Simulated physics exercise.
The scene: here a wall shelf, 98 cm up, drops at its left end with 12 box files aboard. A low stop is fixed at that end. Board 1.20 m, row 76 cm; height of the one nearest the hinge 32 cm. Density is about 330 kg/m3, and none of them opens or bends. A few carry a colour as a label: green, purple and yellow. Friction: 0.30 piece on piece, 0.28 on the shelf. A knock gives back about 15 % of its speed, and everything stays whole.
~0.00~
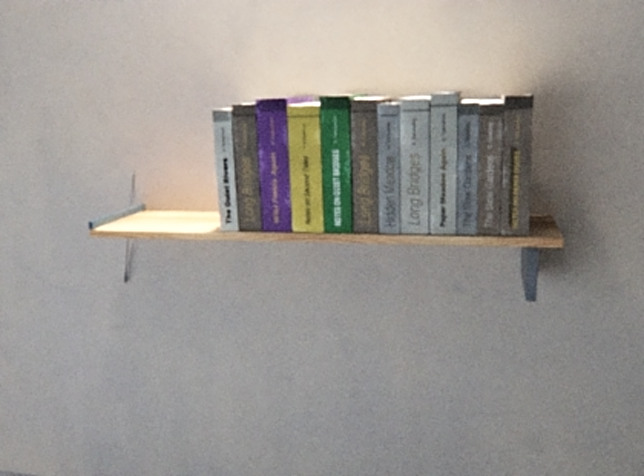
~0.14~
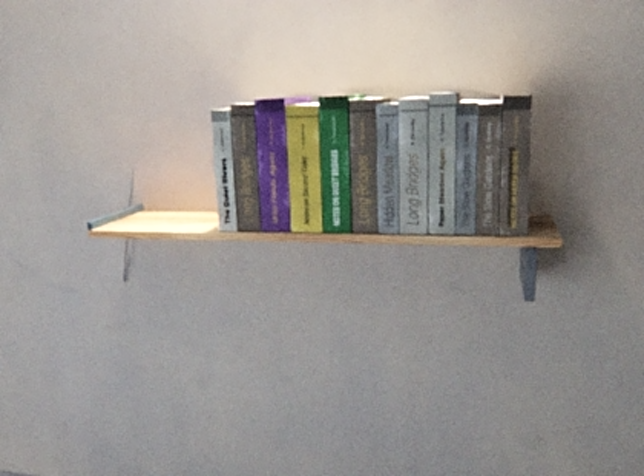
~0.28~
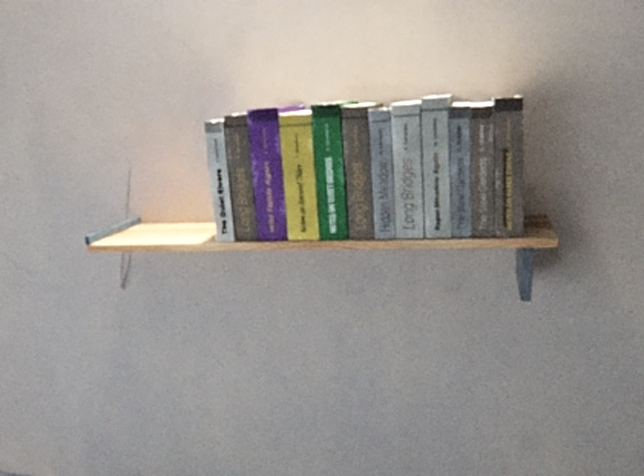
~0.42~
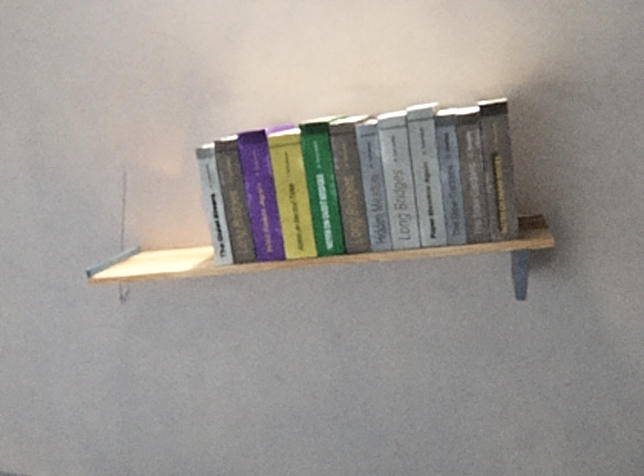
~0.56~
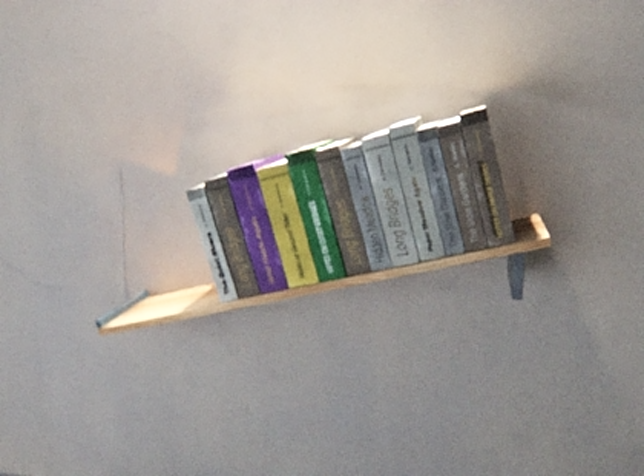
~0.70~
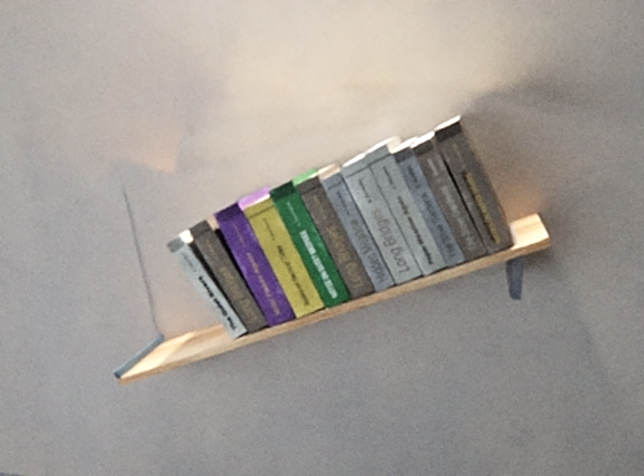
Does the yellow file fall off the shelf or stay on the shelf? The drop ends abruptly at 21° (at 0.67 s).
It drops off.
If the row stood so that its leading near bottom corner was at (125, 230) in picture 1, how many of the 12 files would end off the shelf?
In that case 9.
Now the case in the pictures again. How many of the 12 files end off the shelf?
It comes to 8.
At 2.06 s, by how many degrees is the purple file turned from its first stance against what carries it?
Some 70°.
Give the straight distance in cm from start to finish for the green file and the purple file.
About: Green 130, purple 120.
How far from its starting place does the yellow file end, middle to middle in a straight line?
About 120 cm.
Around 1.18 s, none of the 12 files off the shelf, 12 disturbed; yellow file tipped 50°; green file tipped 51°.
Around 2.06 s, 5 of the 12 files off the shelf; yellow file on its side; green file on its side.
Finally (3.8 s), 8 of the 12 files off the shelf; yellow file on its side; green file on its side; purple file on its side. Seen by the last camera, middles, green file near (54, 463).
